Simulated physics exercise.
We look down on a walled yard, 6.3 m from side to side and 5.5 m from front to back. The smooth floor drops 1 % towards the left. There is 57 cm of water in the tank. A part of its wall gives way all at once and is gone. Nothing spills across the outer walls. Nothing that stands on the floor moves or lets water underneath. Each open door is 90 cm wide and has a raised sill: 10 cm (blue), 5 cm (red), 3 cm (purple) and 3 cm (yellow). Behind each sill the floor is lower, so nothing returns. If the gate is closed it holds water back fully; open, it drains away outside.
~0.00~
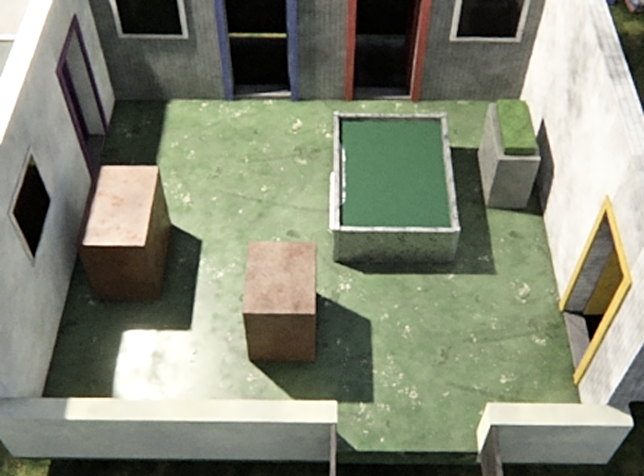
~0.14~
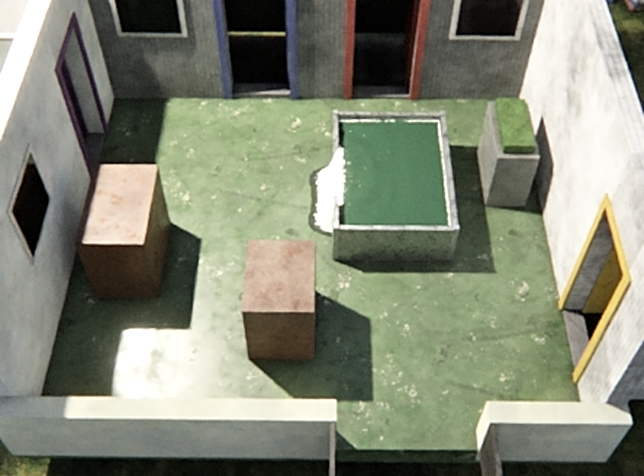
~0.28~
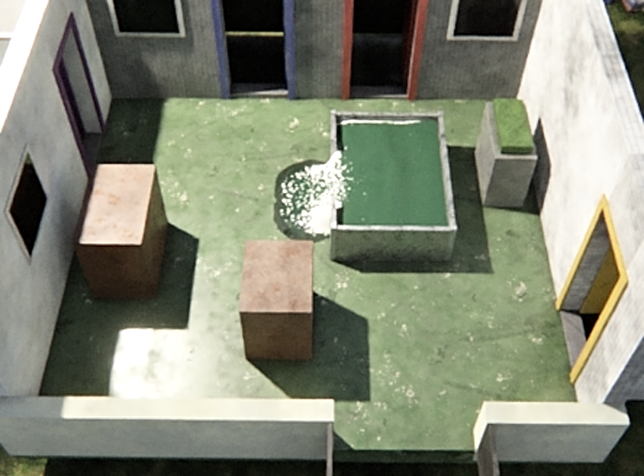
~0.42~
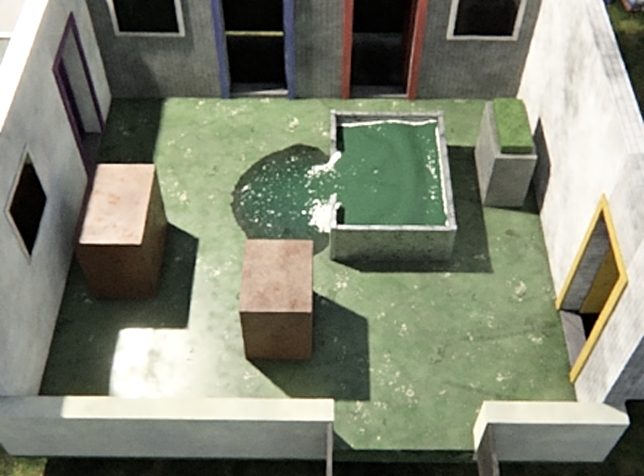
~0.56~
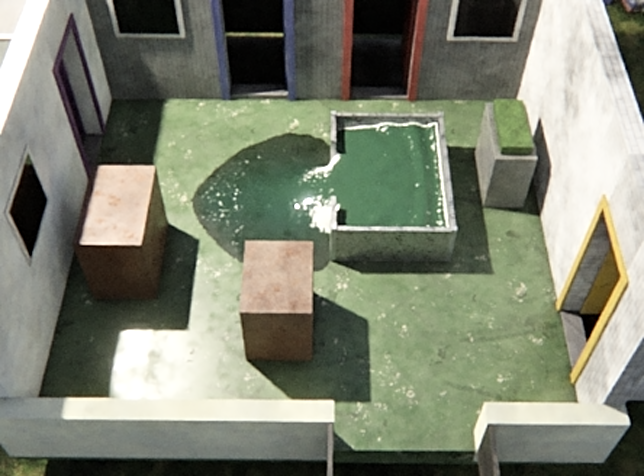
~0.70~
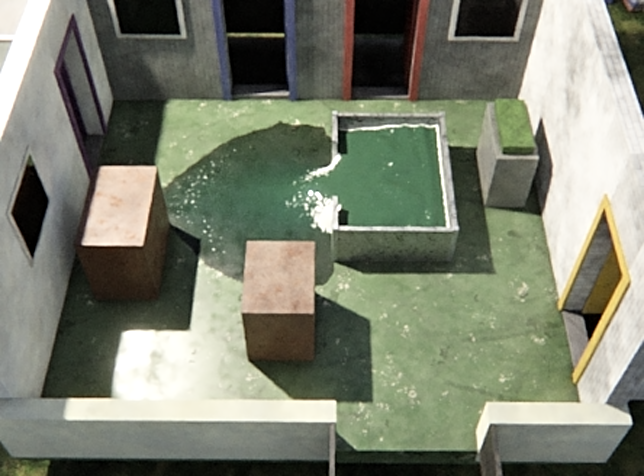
Water bursts through the tank's left wall and spreads across the green floor between brown blocks.
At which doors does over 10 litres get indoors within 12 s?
Door by door: At the blue door it stays under the limit; at the red door it does not reach the limit; at the purple door it goes over the limit; at the yellow door it stays under the limit.
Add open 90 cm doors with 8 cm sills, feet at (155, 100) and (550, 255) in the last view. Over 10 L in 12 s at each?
In that order: Past it, under.
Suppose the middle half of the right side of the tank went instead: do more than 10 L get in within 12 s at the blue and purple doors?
Then: Blue under, purple above.
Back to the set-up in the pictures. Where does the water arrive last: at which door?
Last comes the yellow one.
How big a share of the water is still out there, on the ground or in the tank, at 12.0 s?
About 76 per cent.
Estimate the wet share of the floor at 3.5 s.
Some 50 per cent of it.
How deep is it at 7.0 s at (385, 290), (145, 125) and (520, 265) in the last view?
About 1, 8 and 0 cm.
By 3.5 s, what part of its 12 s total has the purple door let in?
About 45 per cent.
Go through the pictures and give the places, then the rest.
In the first frame, still water, 57 cm deep, in the tank at (393, 173).
In the second frame, the front is at (325, 230), 0.6 m from the gap at (337, 188); 0.3 m2 of floor is under water; 57 cm left at the back of the tank.
In the third frame, water pours out at (335, 191) and has run 0.8 m, to a hidden place; typically 10 cm deep outside, 57 cm at the tank's back.
In the fourth frame, water pours out at (335, 190) and has run 1.3 m, to (240, 216); typically 7 cm deep outside, 51 cm at the tank's back.
In the fifth frame, water pours out at (335, 191) and has run 1.9 m, to (199, 203); typically 5 cm deep outside, 48 cm at the tank's back.
In the sixth frame, the front is at a hidden place, 2.4 m from the gap at (337, 191); 4.2 m2 of floor is under water; 48 cm left at the back of the tank.
After 1.4 s water covers 30 % of the floor and is deepest (28 cm) near (173, 241); blue door 1 cm at the sill, 0 L in, red door not reached, purple door 7 cm at the sill, 4 L in, yellow door not reached.
After 2.2 s water covers 45 % of the floor and is deepest (28 cm) near (111, 112); blue door 5 cm at the sill, 0 L in, red door not reached, purple door 14 cm at the sill, 63 L in, yellow door not reached.
After 3.5 s water covers 50 % of the floor and is deepest (18 cm) near (81, 428); blue door 3 cm at the sill, 0 L in, red door not reached, purple door 14 cm at the sill, 160 L in, yellow door not reached.
After 7.0 s water covers 65 % of the floor and is deepest (14 cm) near (34, 428); blue door 5 cm at the sill, 0 L in, red door 2 cm at the sill, 0 L in, purple door 10 cm at the sill, 280 L in, yellow door not reached.
After 12.0 s water covers 90 % of the floor and is deepest (8 cm) near (34, 428); blue door 4 cm at the sill, 0 L in, red door 3 cm at the sill, 0 L in, purple door 8 cm at the sill, 345 L in, yellow door 2 cm at the sill, 0 L in.
